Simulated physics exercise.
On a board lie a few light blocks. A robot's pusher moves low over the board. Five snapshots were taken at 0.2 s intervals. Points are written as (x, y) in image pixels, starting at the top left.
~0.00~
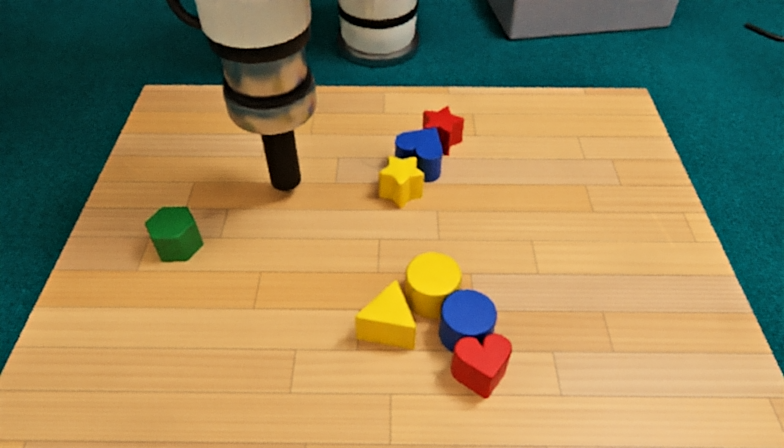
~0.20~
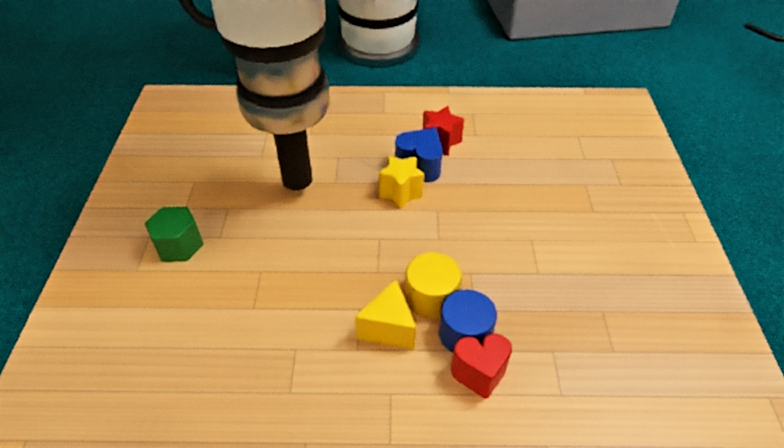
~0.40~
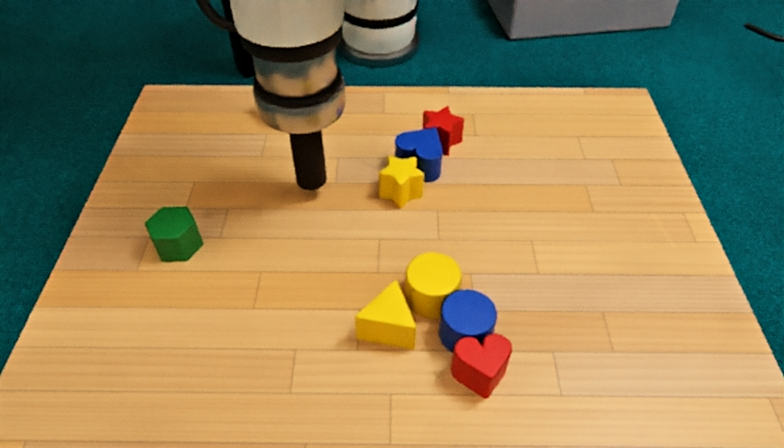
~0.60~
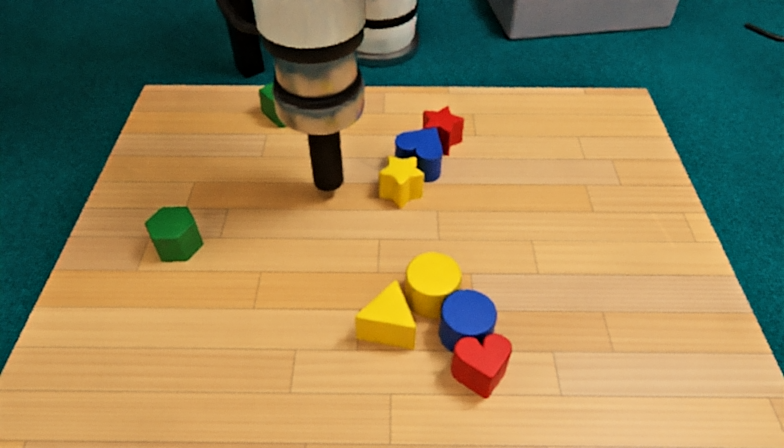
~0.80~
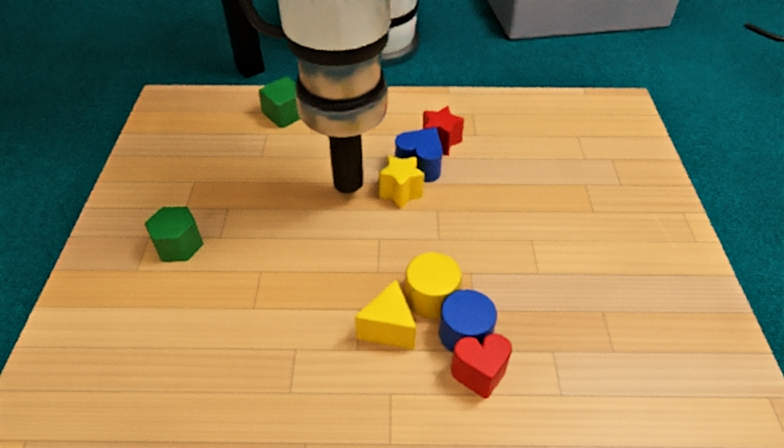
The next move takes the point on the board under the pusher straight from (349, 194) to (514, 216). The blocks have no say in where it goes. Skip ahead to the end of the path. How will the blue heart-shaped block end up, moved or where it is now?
That block gets shifted.
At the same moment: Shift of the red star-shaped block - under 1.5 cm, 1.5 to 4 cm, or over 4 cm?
Ends under 1.5 cm away.
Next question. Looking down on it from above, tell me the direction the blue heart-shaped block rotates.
Answer: Against the clock.
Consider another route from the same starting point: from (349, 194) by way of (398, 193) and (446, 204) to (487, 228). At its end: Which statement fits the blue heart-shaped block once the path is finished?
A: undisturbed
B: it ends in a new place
I'll go with B - it ends in a new place.
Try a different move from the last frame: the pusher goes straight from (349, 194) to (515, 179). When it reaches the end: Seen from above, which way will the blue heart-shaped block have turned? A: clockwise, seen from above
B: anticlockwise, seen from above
My pick is B.
What follows on the original path. One third of the way, pusher at (404, 189); yellow star-shaped block at (435, 170), turned 40° anticlockwise; blue heart-shaped block at (428, 141), turned 20° anticlockwise.
Two thirds of the way, pusher at (460, 197); yellow star-shaped block at (470, 163), turned 90° anticlockwise; blue heart-shaped block at (435, 141), turned 45° anticlockwise.
At the end, pusher at (517, 204); yellow star-shaped block at (474, 163), turned 110° anticlockwise; blue heart-shaped block at (435, 141), turned 45° anticlockwise; red star-shaped block still.
